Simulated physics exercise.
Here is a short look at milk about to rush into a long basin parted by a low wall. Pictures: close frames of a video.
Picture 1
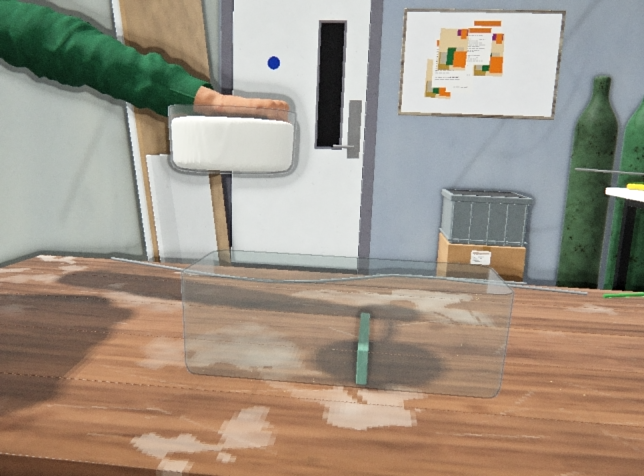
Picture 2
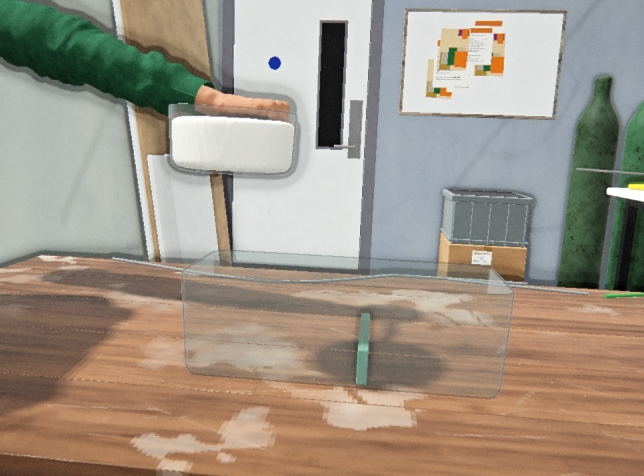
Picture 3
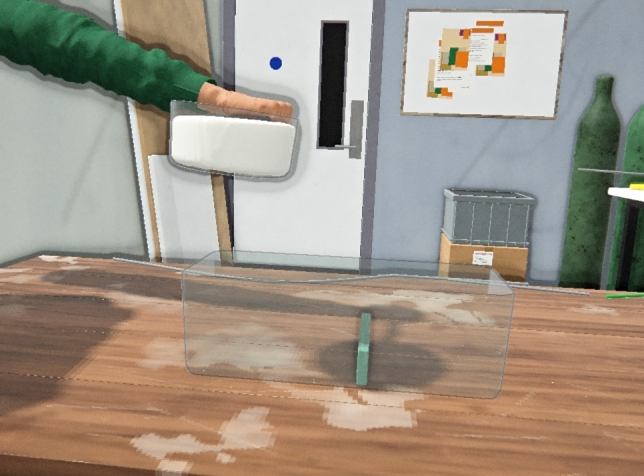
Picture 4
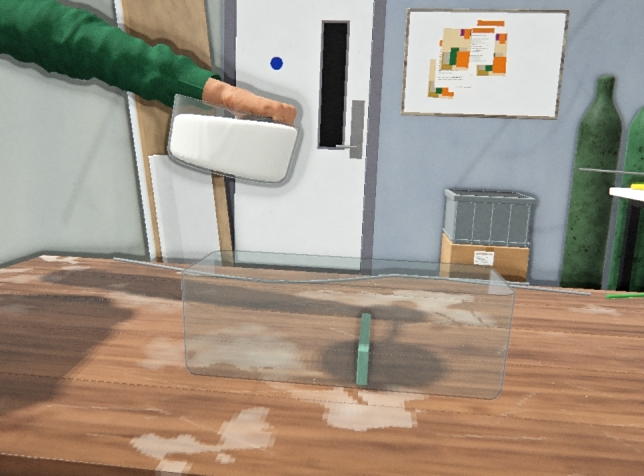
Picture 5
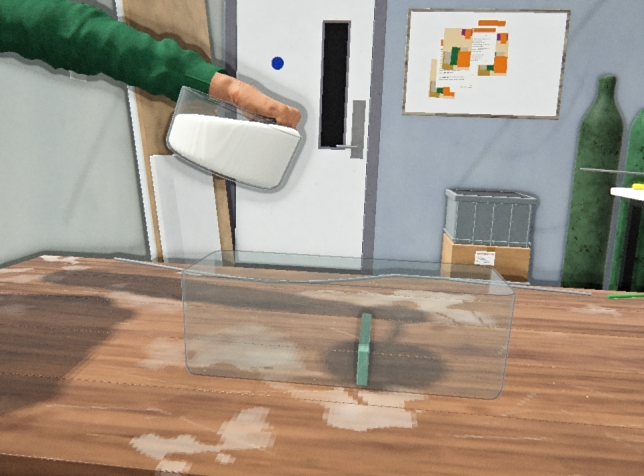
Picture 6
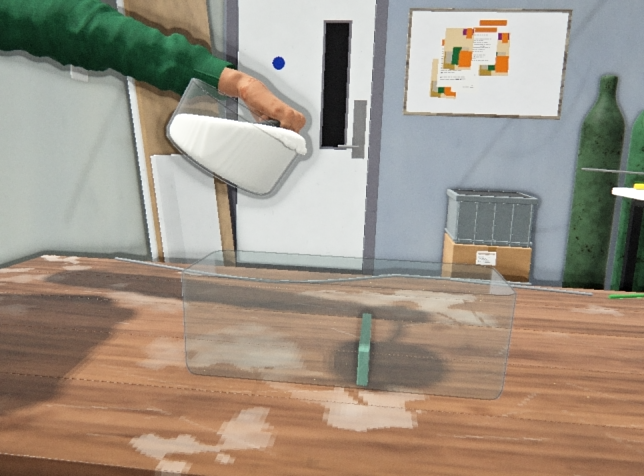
A hand in a green sleeve holds a clear container of white milk at the upper left, seen from just above a wooden table in a room with a white door. On the patchy brown tabletop sits a long, transparent basin with a low green wall inside, while green bottles stand at right. The hand gradually tilts the container rightward, the milk shifting toward its lowered edge, as the view stays nearly still.
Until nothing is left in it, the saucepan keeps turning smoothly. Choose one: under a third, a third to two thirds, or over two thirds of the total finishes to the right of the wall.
Under a third finishes to the right of the wall.
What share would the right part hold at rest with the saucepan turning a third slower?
Somewhere near 20 percent.
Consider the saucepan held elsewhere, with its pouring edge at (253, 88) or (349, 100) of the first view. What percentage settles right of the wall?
Near 15 per cent for the first start, near 75 per cent for the second.
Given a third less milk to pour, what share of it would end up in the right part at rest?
Something like 5 per cent, give or take.
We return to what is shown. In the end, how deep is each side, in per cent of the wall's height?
Left side roughly 60, right side roughly 10.
A moment on, the saucepan is tipped on its side and 29 per cent is still to pour, 23 is left of the wall and 0 right of it.
Next, the saucepan is tipped on its side and 8 per cent is still to pour, 79 is left of the wall and 6 right of it.
Then the saucepan is tipped on its side and 2 per cent is still to pour, 79 is left of the wall and 11 right of it.
Later the saucepan is tipped on its side and 1 per cent is still to pour, 82 is left of the wall and 14 right of it.
In the end 83 per cent lies left of the wall, 15 right of it and 3 outside.
